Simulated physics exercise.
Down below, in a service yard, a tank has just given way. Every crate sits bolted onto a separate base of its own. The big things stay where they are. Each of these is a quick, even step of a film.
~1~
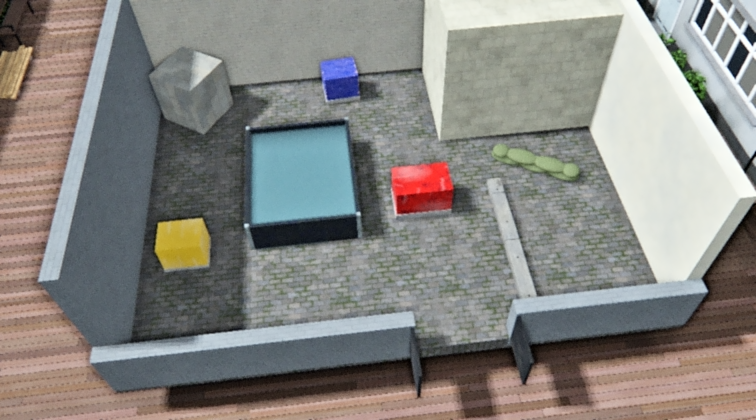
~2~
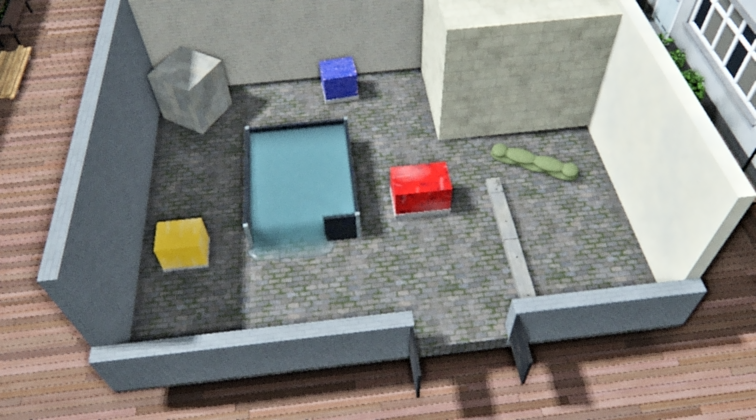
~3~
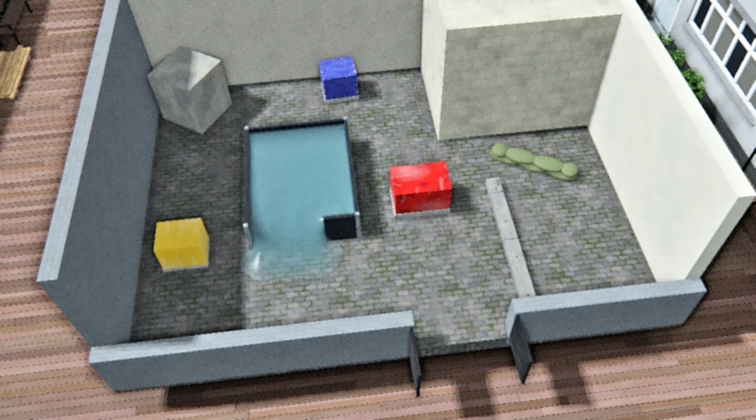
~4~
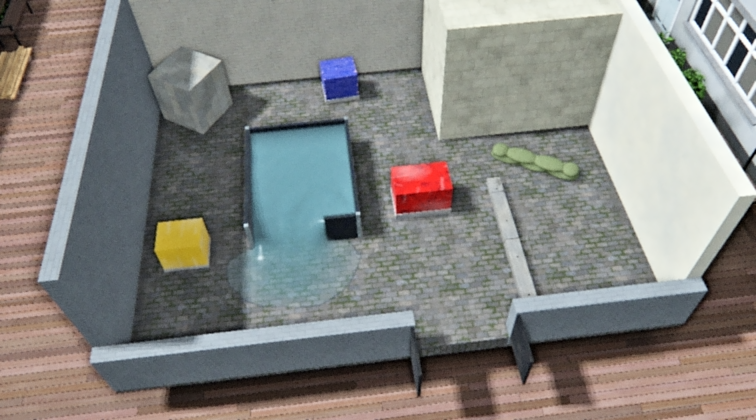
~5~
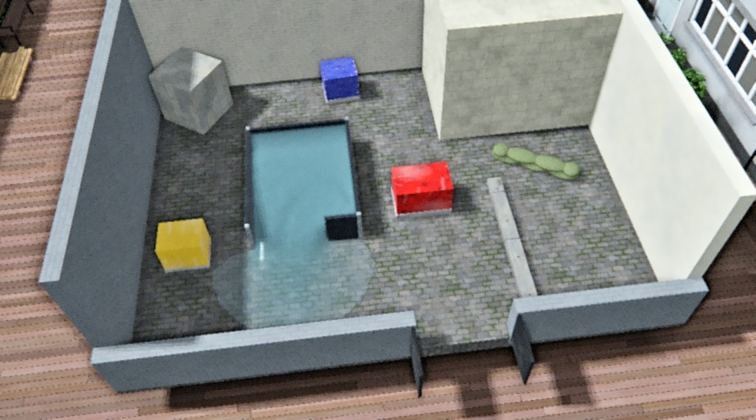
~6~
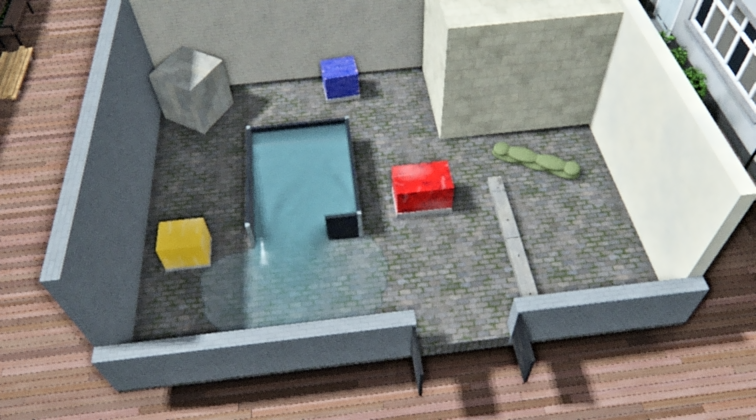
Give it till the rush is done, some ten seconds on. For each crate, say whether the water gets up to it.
Outcome: The yellow crate gets dampened by the water, the blue crate avoids any dampness from the water, the red crate avoids any dampness from the water.
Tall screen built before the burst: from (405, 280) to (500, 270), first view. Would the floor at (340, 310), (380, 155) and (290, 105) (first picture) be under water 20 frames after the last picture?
One by one: Soaked, spared, spared.
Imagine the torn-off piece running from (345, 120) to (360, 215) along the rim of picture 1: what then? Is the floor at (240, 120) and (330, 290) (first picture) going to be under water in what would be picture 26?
I'd expect the first point to stay dry and the second point to stay dry.
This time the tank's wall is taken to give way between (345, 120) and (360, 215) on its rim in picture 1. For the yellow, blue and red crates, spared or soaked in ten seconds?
Yellow crate is not reached; blue crate is reached; red crate is reached.
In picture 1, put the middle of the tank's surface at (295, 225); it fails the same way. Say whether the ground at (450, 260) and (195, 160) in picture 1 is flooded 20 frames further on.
Taking them in turn, drenched, then drenched.
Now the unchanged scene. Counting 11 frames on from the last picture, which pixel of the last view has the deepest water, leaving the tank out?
Roughly at (130, 367).
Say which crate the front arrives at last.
From the pictures, the blue one.
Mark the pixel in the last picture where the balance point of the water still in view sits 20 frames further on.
I reckon somewhere around (288, 259).
A moment on, water covers 15 % of the floor; the yellow crate water round its plinth, the blue crate not reached, the red crate not reached.
Next, water covers 20 % of the floor; the yellow crate water round its plinth, the blue crate not reached, the red crate not reached.
Then, water covers 35 % of the floor; the yellow crate water round its plinth, the blue crate not reached, the red crate water round its plinth.
Later, water covers 60 % of the floor; the yellow crate water round its plinth, the blue crate not reached, the red crate water round its plinth.
In the end, water covers 85 % of the floor; the yellow crate was topped, the blue crate stayed above the water, the red crate stayed above the water.
